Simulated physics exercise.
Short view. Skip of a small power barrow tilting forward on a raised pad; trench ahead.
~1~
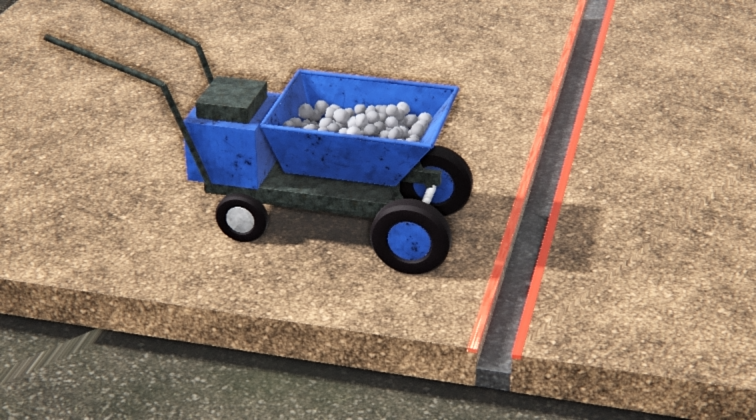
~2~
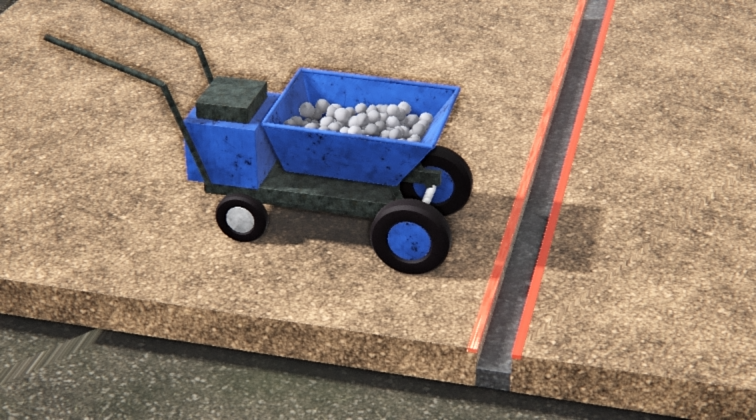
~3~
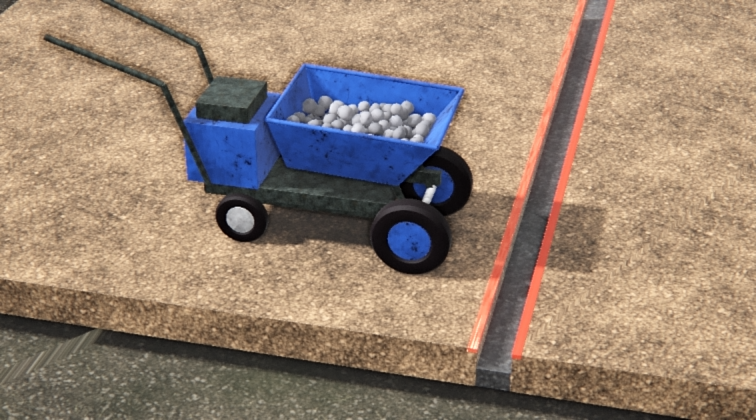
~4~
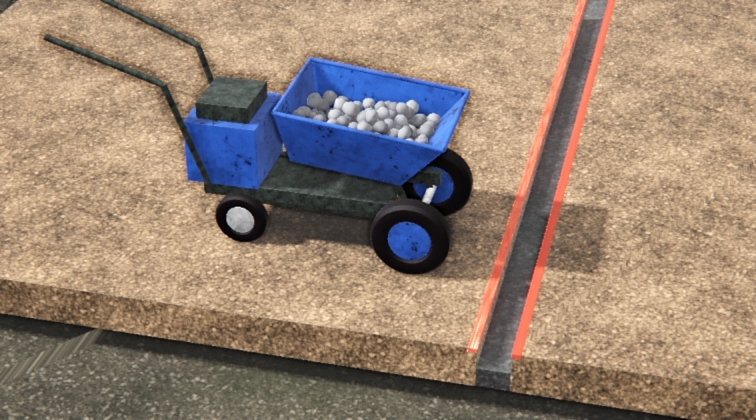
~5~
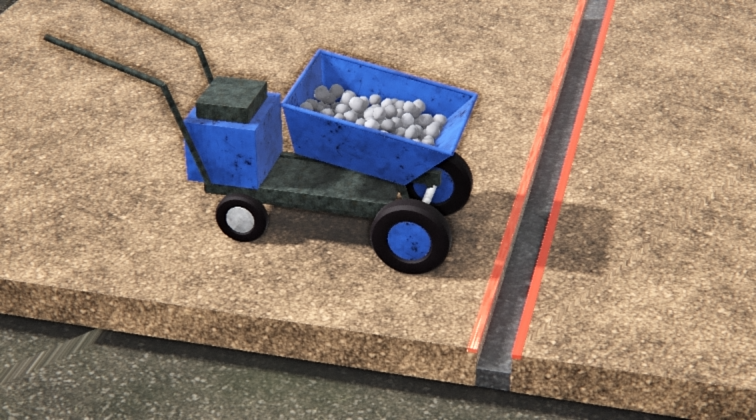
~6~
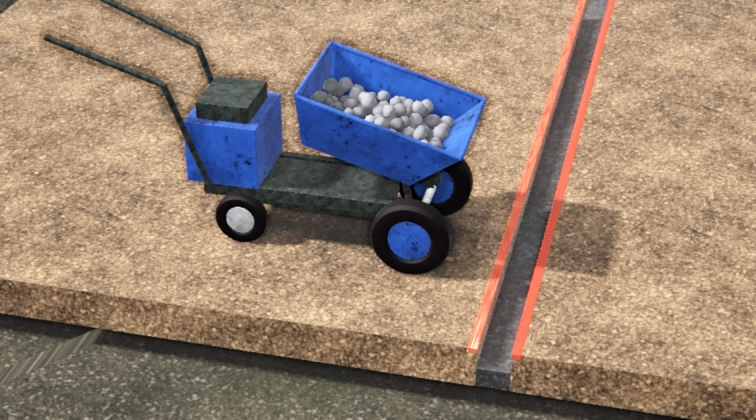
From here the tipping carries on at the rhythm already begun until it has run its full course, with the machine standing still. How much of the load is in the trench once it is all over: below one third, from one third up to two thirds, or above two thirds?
The trench ends up with a part smaller than a third.
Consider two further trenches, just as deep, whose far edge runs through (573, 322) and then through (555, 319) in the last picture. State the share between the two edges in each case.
Lab note: Case 1 near 80 percent, case 2 near 50 percent.
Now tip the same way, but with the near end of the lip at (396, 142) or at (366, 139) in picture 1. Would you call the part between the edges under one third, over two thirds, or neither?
Between a third and two thirds; then the middle third.
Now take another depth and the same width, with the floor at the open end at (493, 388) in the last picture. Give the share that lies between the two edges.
Estimate: Approx. 20 %.
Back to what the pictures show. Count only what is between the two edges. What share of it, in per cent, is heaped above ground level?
I'd put it near 5 in a hundred.
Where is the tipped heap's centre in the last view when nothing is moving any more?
I'd place the middle at about (576, 255).
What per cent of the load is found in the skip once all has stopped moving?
My estimate is about 0 per cent.
Just after the last frame, skip tipped steeply; every one in the skip.
A moment on, skip tipped steeply; almost all in the skip; about a tenth beyond it; just a few falling.
Further on, skip tipped right over; about a tenth in the skip; about a tenth in or heaped over the trench; the larger part beyond it.
When it is over, skip tipped right over; roughly a quarter in or heaped over the trench; the larger part beyond it.
